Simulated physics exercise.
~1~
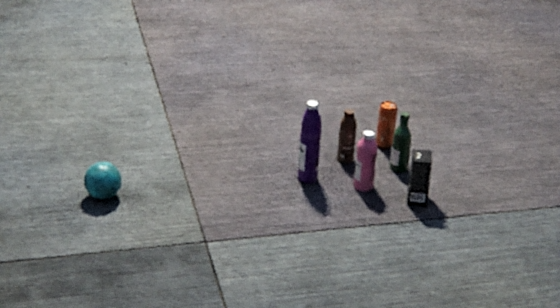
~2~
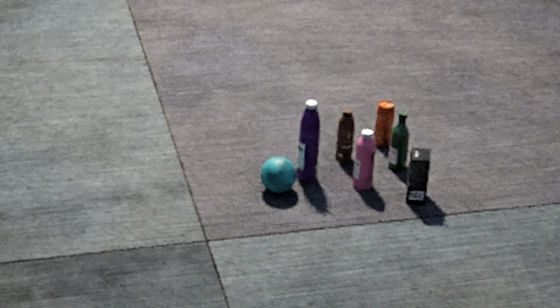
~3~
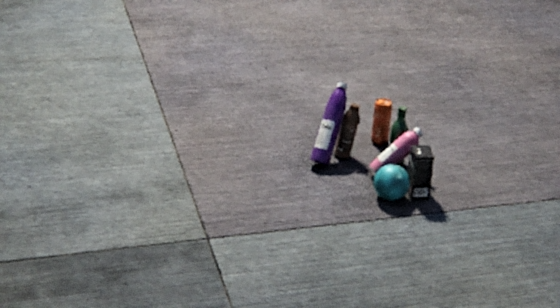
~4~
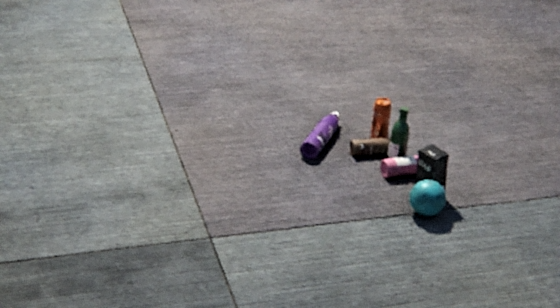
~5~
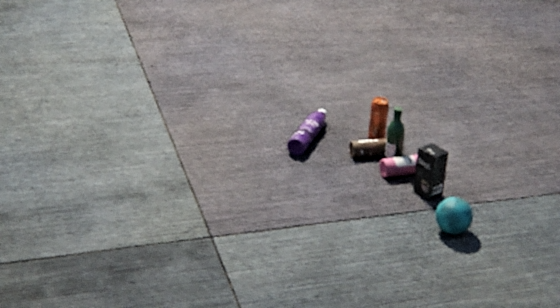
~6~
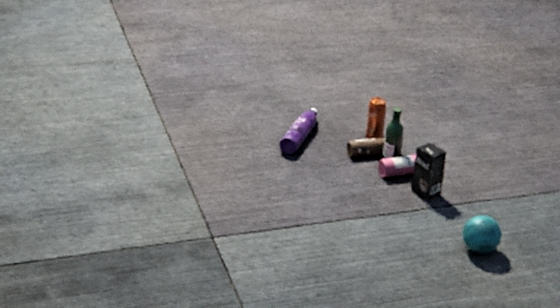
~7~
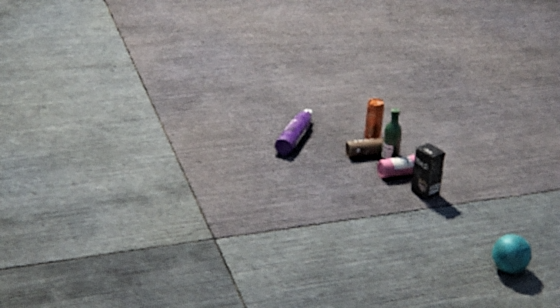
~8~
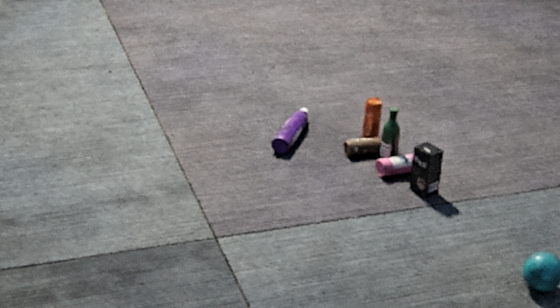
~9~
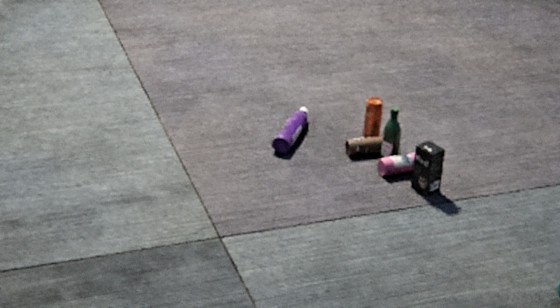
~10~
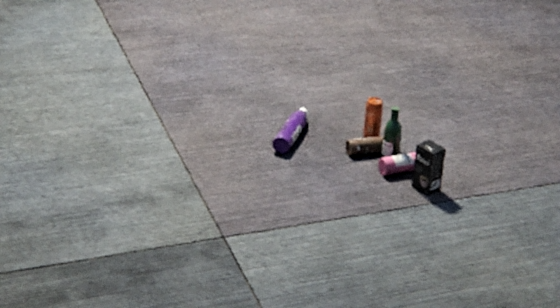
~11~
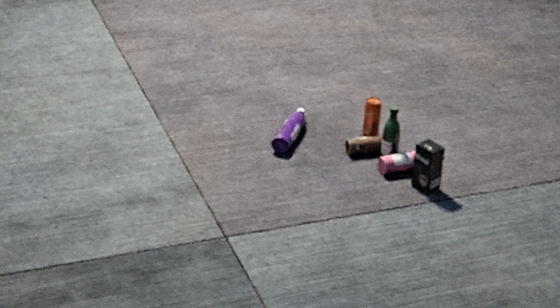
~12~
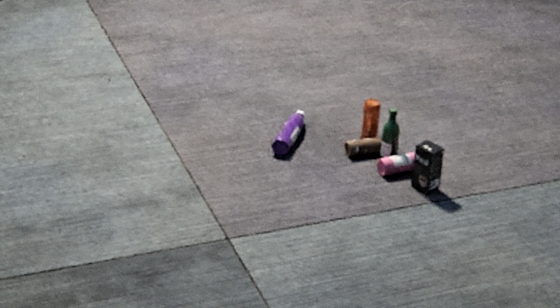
A tall purple bottle stands at the left of a cluster on a grey, seamed floor seen from above, with brown, pink and green bottles, an orange can and a black carton beside it. A turquoise ball rolls in from the left toward them. It drives into the group, tilting the purple and pink bottles, and the pink, brown and purple ones end up on their sides. The ball rolls on past the carton and leaves at the lower right. The green bottle, orange can and black carton remain upright beside the three fallen bottles.
